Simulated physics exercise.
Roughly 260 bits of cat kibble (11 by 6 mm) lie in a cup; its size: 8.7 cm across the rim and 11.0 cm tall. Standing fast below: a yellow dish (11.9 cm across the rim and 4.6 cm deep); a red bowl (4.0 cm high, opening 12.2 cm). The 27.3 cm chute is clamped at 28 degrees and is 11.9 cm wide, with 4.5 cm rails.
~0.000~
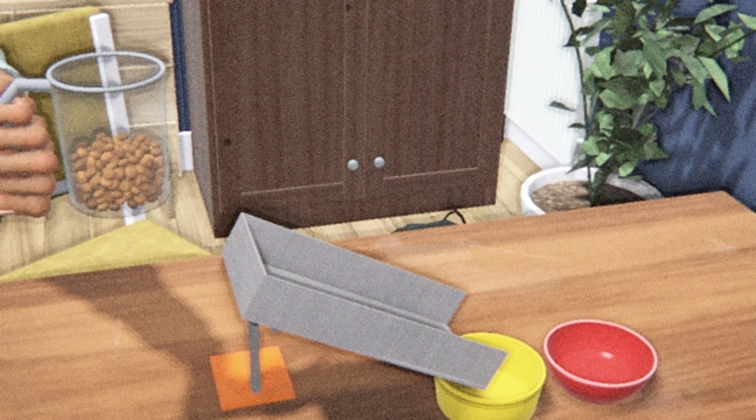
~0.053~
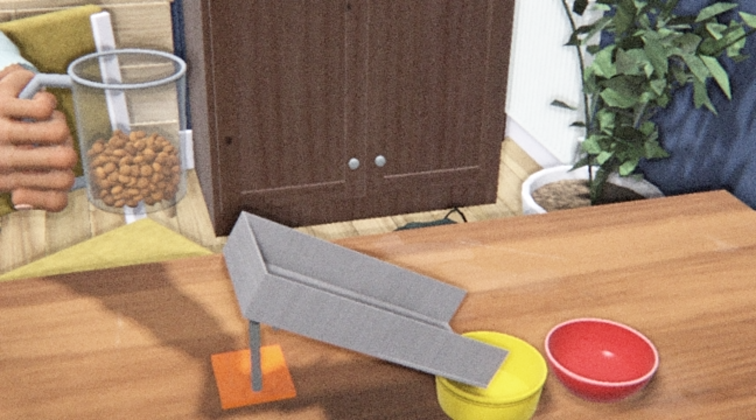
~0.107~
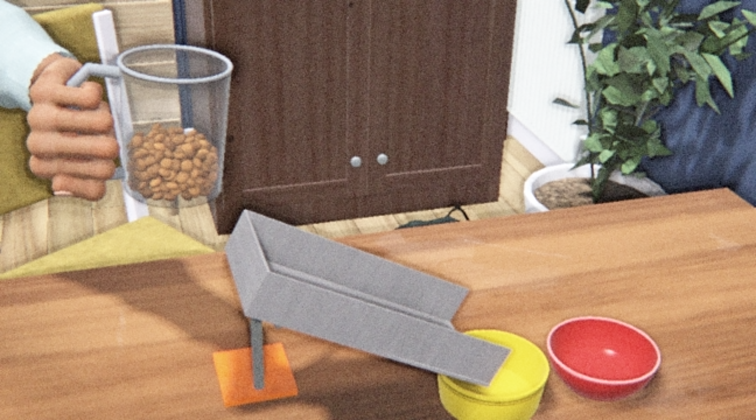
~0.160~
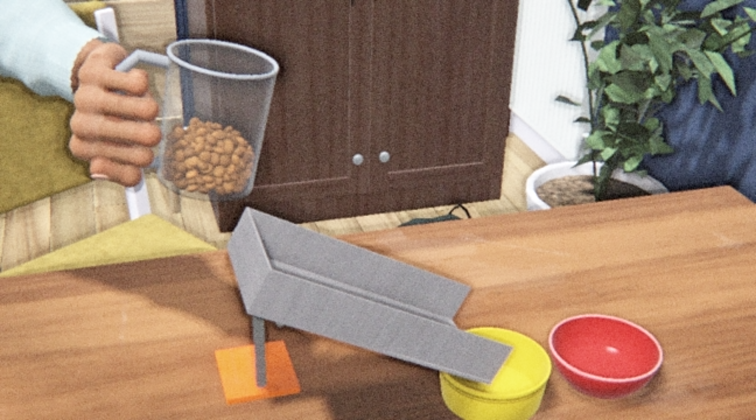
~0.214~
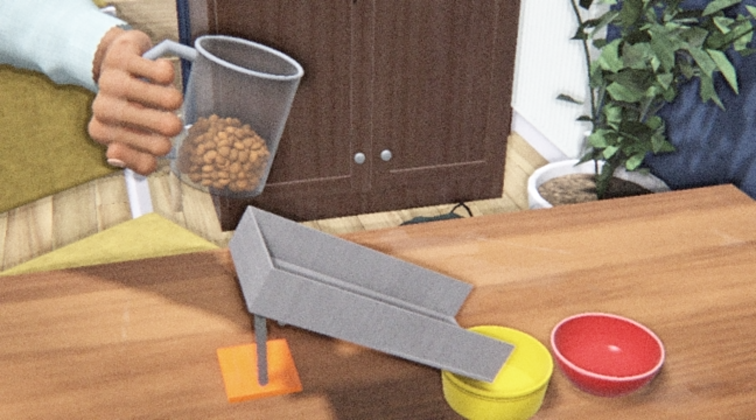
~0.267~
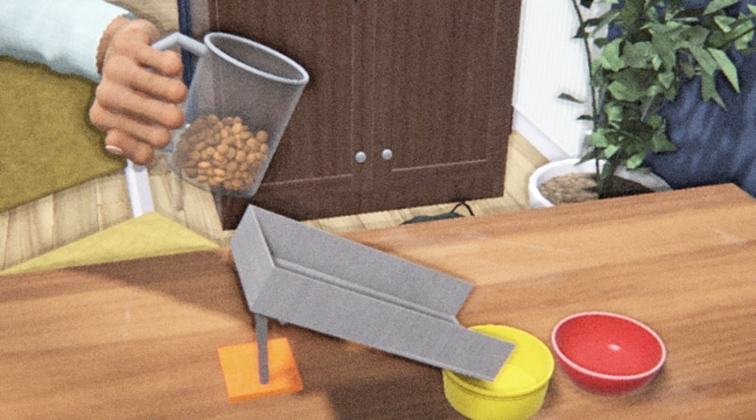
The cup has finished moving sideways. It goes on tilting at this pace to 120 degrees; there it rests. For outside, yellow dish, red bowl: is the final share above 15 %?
Outside everything: Under; in the yellow dish: Over; in the red bowl: Under.
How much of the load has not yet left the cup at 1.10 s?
About 90 per cent.
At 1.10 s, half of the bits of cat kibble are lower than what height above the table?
Roughly 34 cm.
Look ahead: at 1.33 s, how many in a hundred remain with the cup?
Roughly 45 per cent.
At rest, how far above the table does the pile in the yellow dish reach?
Roughly 4.5 cm.
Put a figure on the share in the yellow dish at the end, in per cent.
About 95 per cent.
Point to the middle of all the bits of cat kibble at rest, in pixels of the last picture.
Around (514, 380).
After 0.59 s, tilt 60 degrees; cup 100 %; middle of all pieces near (203, 140).
After 0.85 s, tilt 89 degrees; cup 100 %; middle of all pieces near (204, 132).
After 1.10 s, tilt 117 degrees; slope 10 %, cup 90 %; middle of all pieces near (225, 143).
After 1.33 s, tilt 120 degrees; slope 50 %, cup 45 %; middle of all pieces near (297, 213).
At rest (2.8 s), red bowl 0 %, outside 5 %, slope 0 %, cup 0 %, yellow dish 95 %.
